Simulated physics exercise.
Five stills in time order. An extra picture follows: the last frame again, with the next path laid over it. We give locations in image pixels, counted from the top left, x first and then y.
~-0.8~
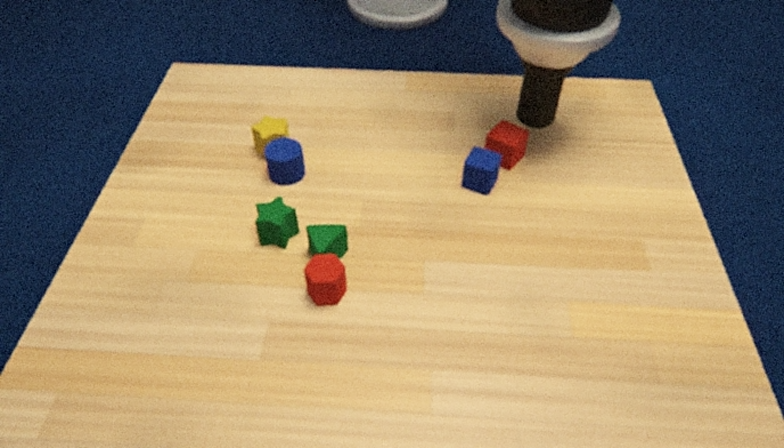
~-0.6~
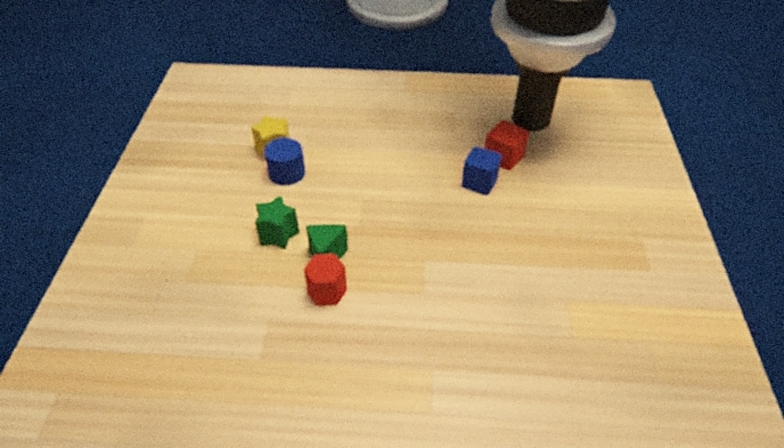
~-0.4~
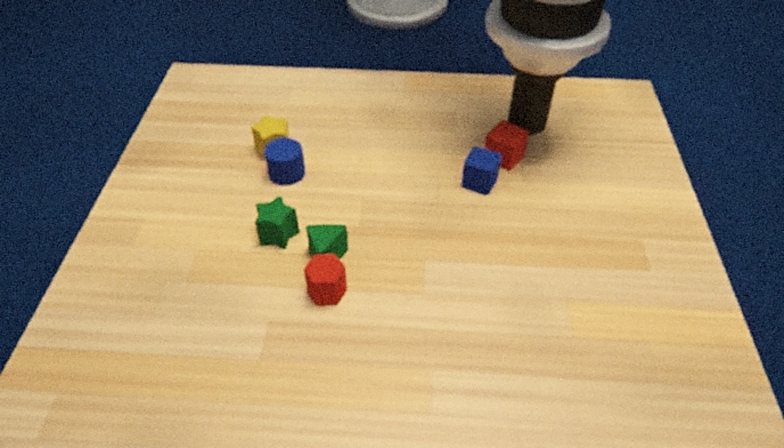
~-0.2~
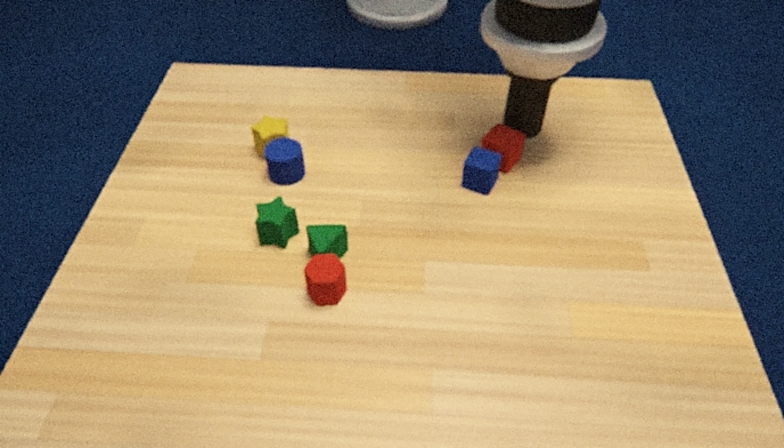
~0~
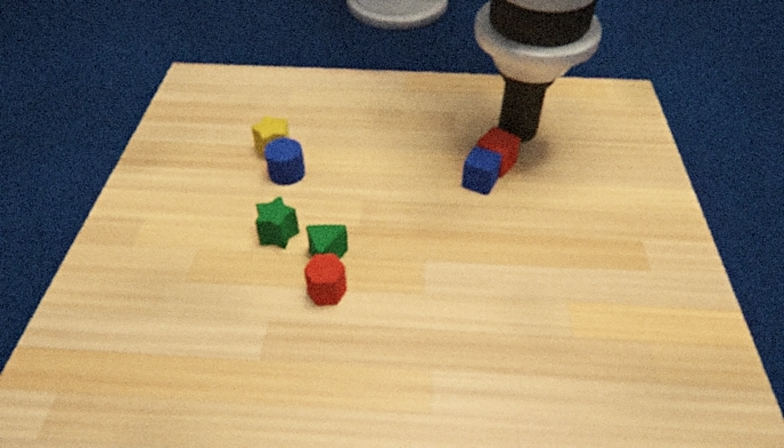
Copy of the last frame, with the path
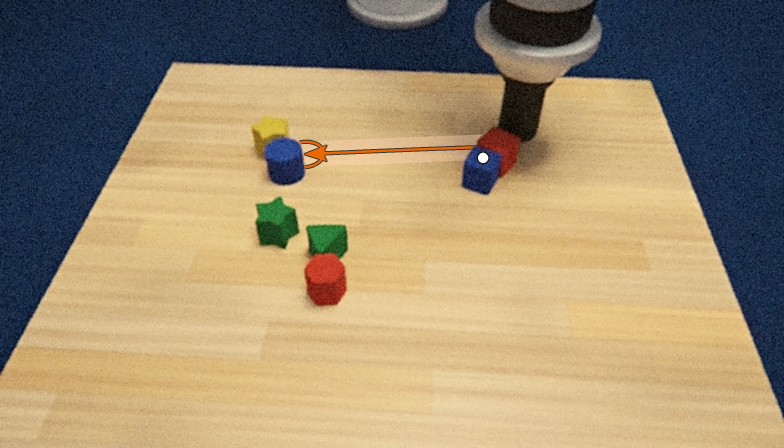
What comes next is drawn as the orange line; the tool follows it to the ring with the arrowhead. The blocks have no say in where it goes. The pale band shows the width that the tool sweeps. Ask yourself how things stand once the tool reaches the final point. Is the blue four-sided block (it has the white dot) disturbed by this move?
At the end, its place is different.
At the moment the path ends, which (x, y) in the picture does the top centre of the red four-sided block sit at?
Around pixel (472, 147).
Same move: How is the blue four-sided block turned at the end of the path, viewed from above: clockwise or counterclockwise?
Spin direction: Counter-clockwise.
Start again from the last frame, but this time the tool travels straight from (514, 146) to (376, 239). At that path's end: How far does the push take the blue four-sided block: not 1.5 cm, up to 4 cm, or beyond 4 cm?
Past 4 cm.
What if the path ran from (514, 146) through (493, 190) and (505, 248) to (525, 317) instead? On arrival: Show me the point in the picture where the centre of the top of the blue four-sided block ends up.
The top centre is at (427, 200).
Drawn move, from (514, 146) to (304, 154); the dot is on the blue four-sided block.
What follows on the original path. One third of the way, tool (445, 133); blue four-sided block (475, 168), turned 30° anticlockwise; red four-sided block (472, 147), turned 40° anticlockwise.
Two thirds of the way, tool (375, 136); blue four-sided block (475, 168), turned 30° anticlockwise; red four-sided block (472, 147), turned 40° anticlockwise.
At the end, tool (302, 139); yellow star block (267, 126); blue circle (276, 151); blue four-sided block (475, 168), turned 30° anticlockwise; red four-sided block (472, 147), turned 40° anticlockwise.
